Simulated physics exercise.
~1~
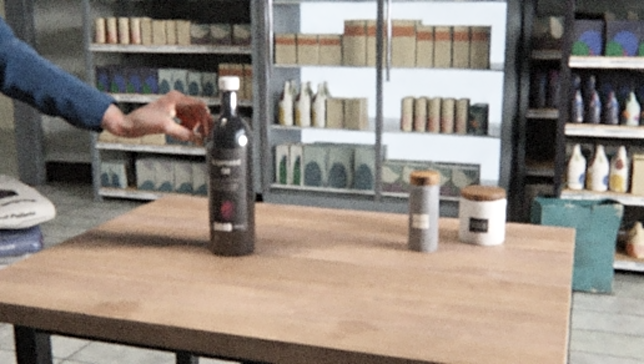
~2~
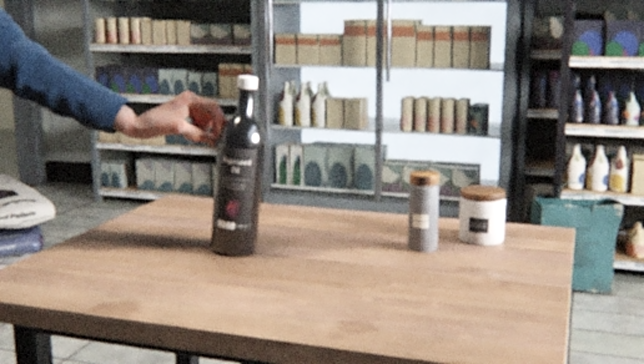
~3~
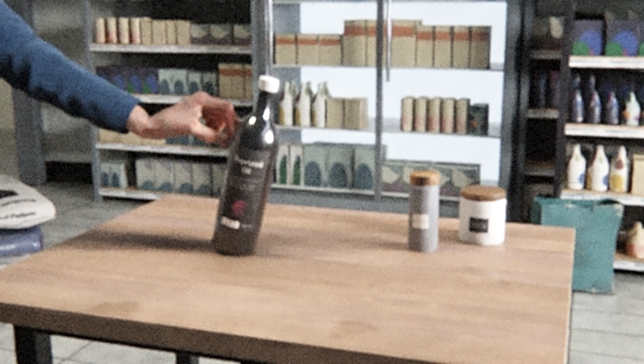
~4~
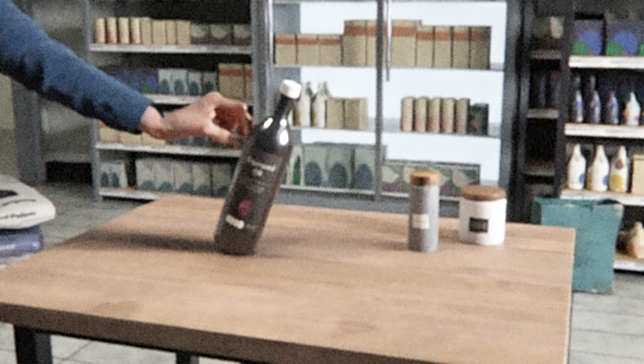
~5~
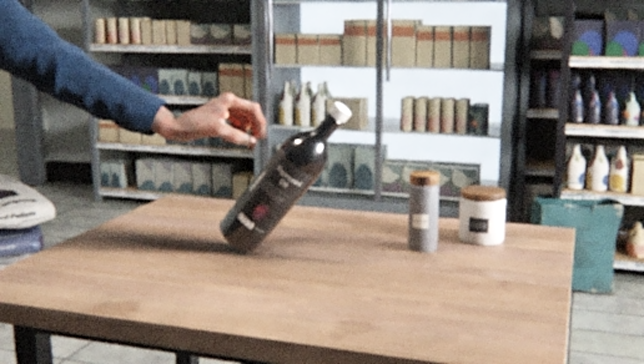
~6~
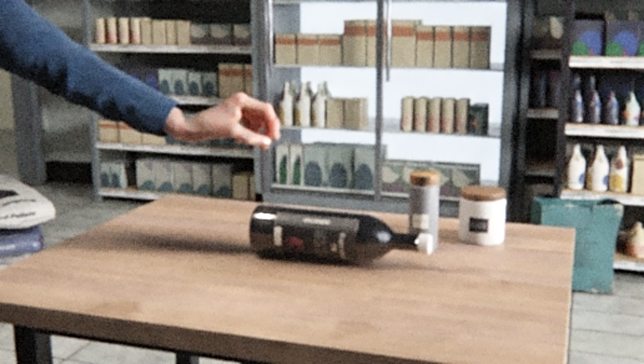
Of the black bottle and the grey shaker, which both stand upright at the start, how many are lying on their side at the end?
One of them, the black bottle, is lying on its side at the end, while the grey shaker still stands upright.
On a wooden table in front of stocked store shelves, a hand in a blue sleeve pushes the upper part of a black bottle to the right until it leans and topples, ending on its side near an upright grey shaker and white jar.
